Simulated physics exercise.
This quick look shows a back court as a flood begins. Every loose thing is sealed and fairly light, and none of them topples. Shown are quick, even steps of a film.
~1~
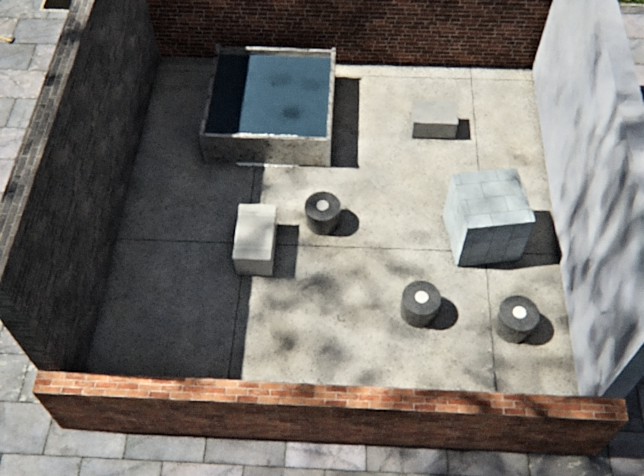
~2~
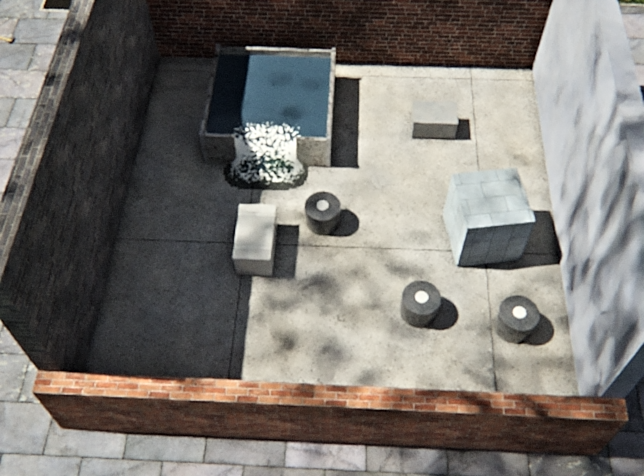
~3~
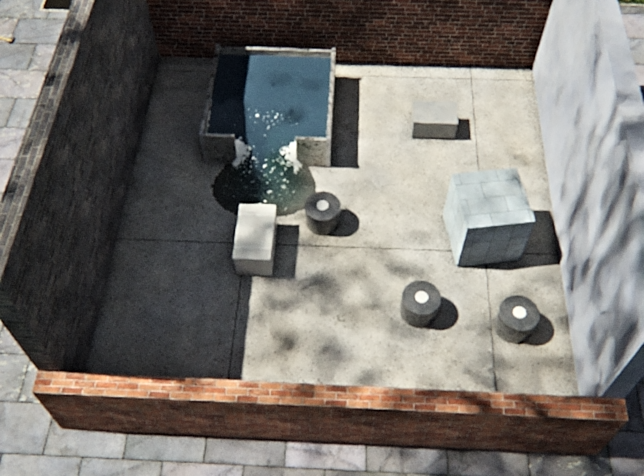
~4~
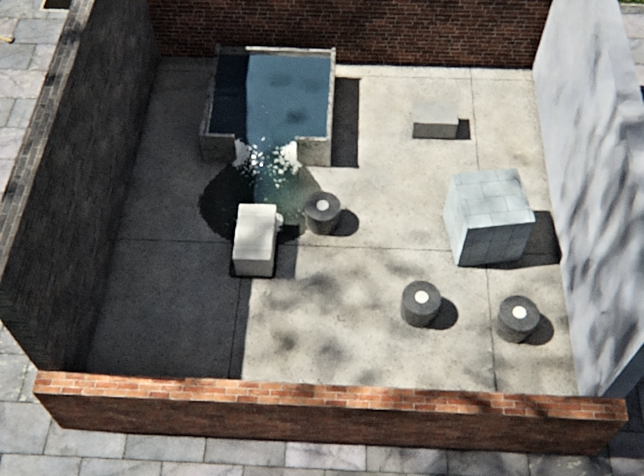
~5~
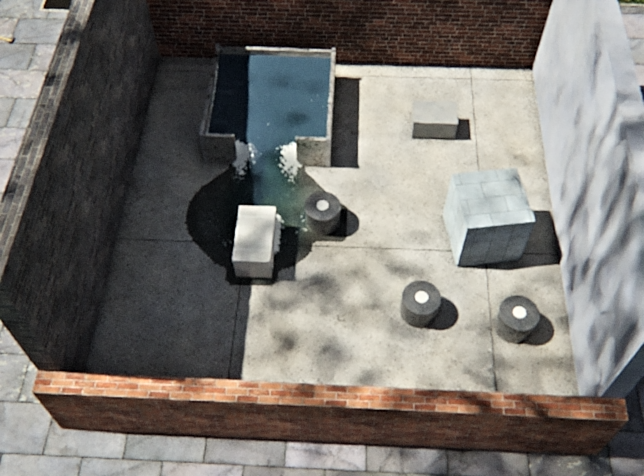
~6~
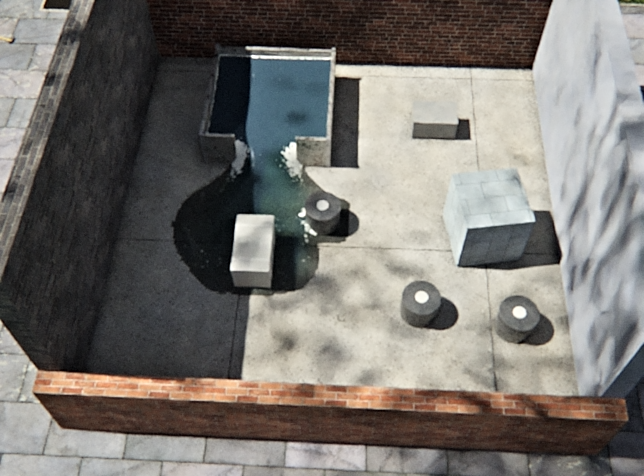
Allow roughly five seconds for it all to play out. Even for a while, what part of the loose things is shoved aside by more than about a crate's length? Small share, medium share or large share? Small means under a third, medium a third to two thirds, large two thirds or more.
A medium share.
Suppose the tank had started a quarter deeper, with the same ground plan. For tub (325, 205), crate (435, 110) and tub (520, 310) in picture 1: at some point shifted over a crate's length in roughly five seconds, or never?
Taking them as listed, the first reached the mark, the second stopped before it and the third stopped before it.
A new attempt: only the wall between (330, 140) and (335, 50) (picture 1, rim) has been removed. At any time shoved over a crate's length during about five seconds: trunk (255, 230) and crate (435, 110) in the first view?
The first: Stayed short; the second: Cleared that distance.
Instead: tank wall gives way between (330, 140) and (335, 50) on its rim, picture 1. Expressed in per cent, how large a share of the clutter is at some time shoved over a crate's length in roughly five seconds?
Around 20 per cent.
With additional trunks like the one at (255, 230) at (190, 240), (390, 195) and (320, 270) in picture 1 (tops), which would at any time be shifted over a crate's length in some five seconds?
Copy one: Slides well clear; copy two: Barely shifts; copy three: Slides well clear.
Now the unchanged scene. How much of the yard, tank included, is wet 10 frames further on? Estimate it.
I'd put it at around 45 in a hundred.
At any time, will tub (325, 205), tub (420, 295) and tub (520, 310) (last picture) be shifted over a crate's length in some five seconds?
Note, listed order - moved a long way / never went far / never went far.
A moment on, 1 of 5 are well off their spots; 0 afloat.
Next, 2 of 5 are well off their spots; 1 afloat.
Later, 2 of 5 are well off their spots; 1 afloat.
In the end, 2 of 5 are well off their spots, and 2 have been at some point; 1 afloat.
